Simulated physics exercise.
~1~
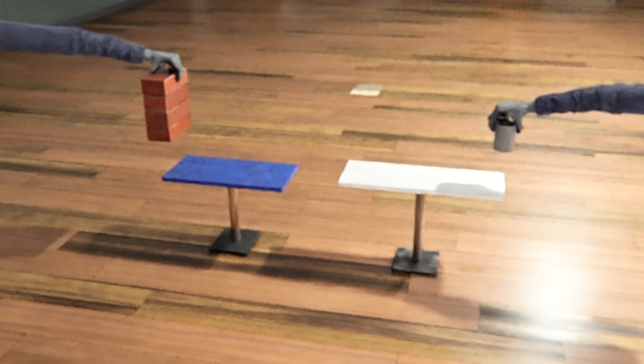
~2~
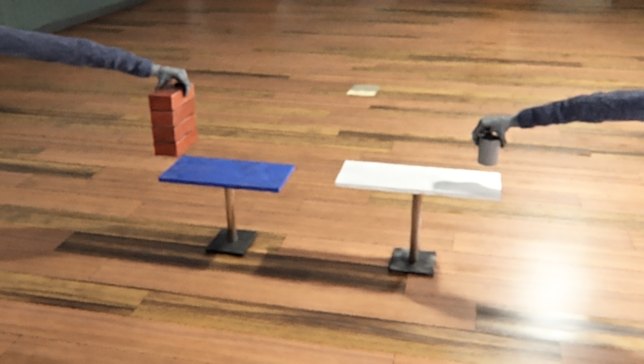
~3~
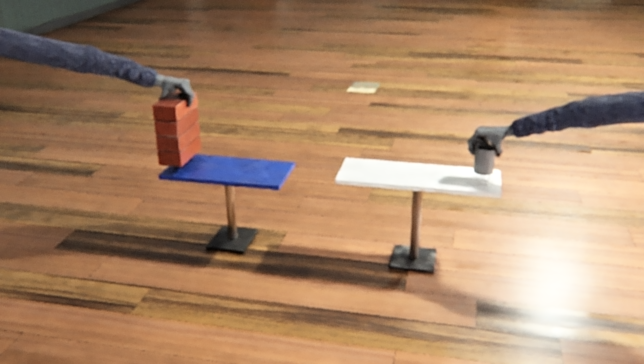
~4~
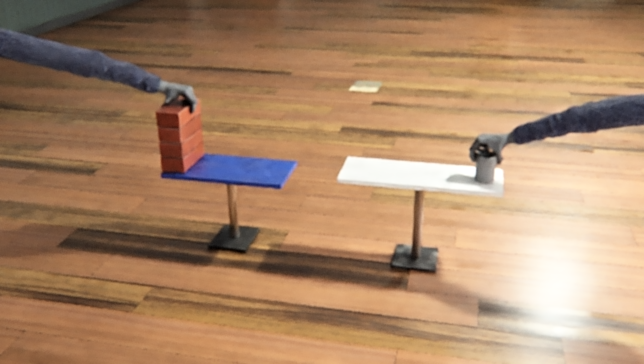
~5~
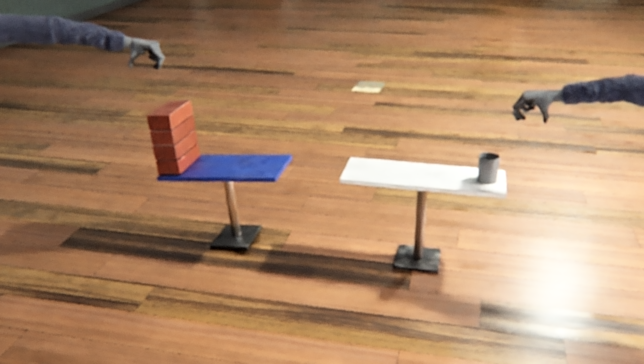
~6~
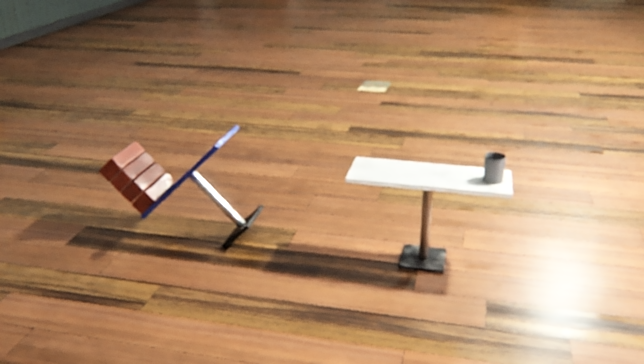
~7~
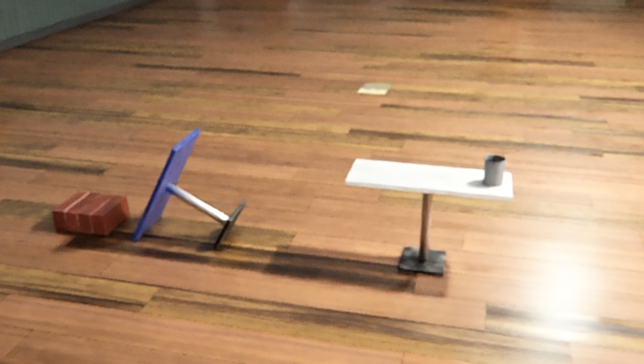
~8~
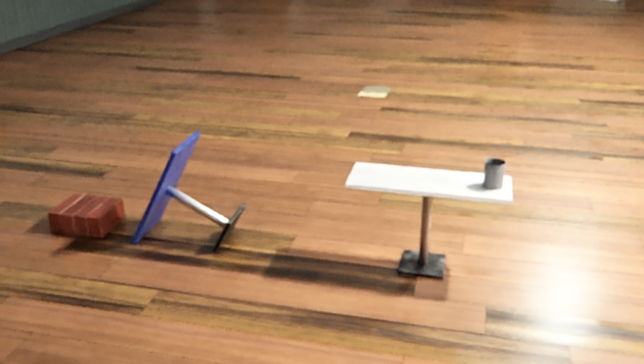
On a wooden floor, hands releasing bricks on a blue stand, which tips over leftward, and a beaker on a steady white stand.
